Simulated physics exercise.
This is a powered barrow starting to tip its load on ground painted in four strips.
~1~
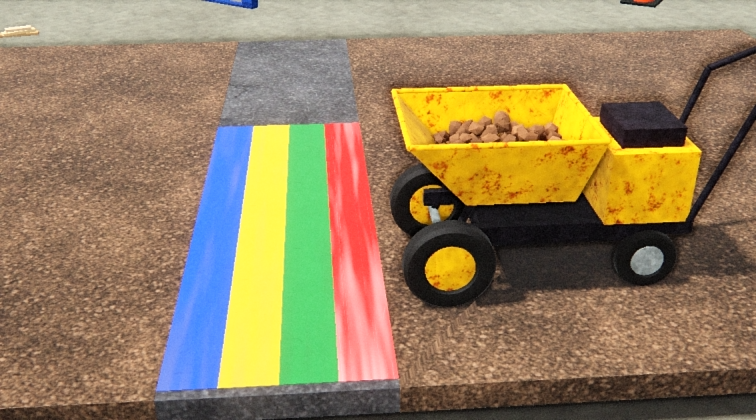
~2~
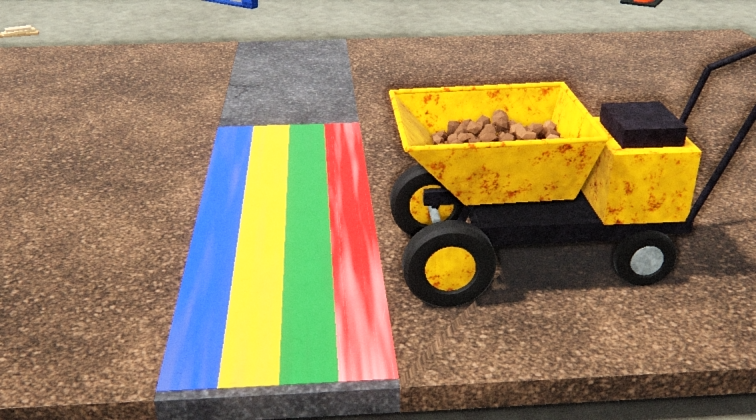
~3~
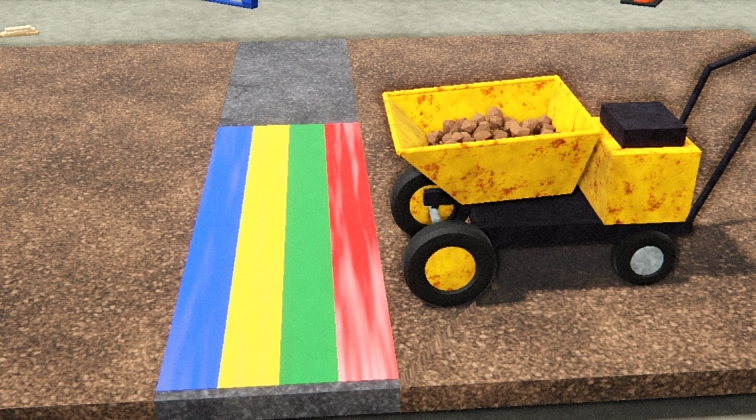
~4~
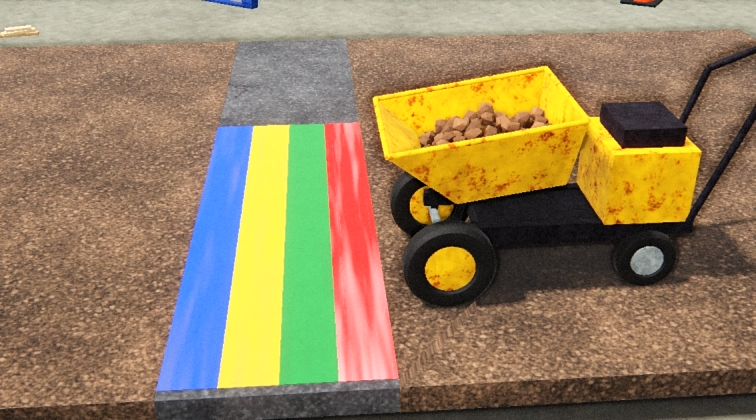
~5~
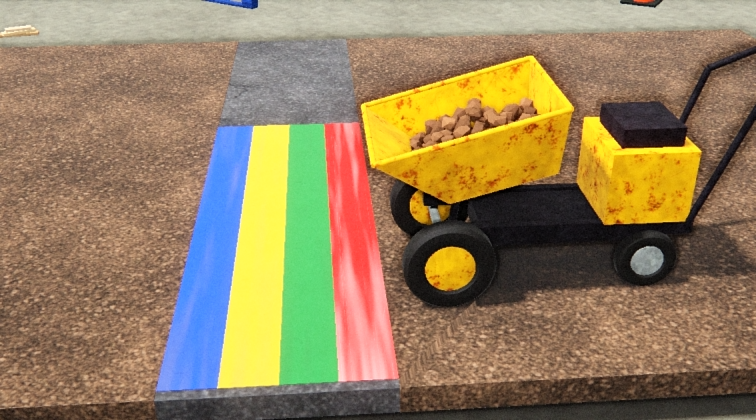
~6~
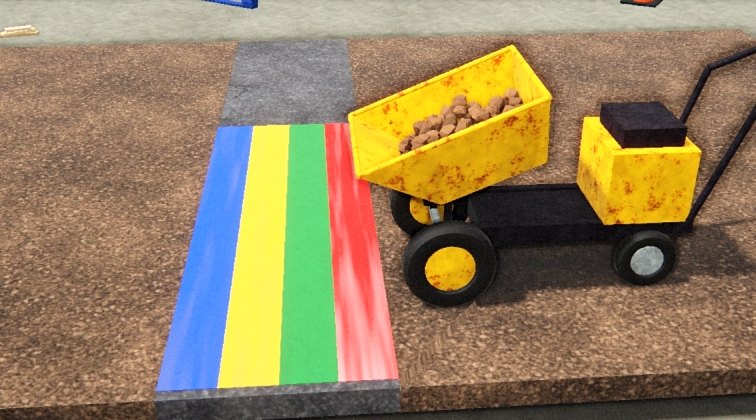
A yellow powered barrow loaded with brown clods stood to the right of blue, yellow, green and red strips, and its skip slowly tilted, the back rising while the front lip lowered leftward.
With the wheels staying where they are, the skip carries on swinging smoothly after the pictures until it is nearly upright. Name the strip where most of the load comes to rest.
Yellow.
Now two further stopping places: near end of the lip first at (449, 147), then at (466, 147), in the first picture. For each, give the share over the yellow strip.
Close to 30 in a hundred, and close to 20 in a hundred.
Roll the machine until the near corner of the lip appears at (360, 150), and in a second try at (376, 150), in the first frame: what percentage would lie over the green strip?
The first position yields around 0 per cent; the second yields around 0 per cent.
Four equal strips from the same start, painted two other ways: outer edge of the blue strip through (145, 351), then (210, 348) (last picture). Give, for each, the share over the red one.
0 and 0 percent, roughly.
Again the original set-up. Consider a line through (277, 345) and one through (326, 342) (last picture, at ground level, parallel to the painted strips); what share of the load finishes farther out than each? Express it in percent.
Roughly 70 and 90 %.
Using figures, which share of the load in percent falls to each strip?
In per cent, approximately: Red 0, green 25, yellow 35, blue 25.
Just after the last frame, skip tipped steeply; every one in the skip.
A moment on, skip tipped right over; roughly half in the skip; roughly a quarter over the green strip; roughly a third over the yellow strip.
Further on, skip tipped right over; about a tenth in the skip; roughly a quarter over the green strip; roughly a third over the yellow strip; roughly a quarter over the blue strip; about a tenth off the paint.
When it is over, skip tipped right over; about a tenth in the skip; not one over the red strip; roughly a quarter over the green strip; roughly a third over the yellow strip; roughly a quarter over the blue strip; about a tenth off the paint.
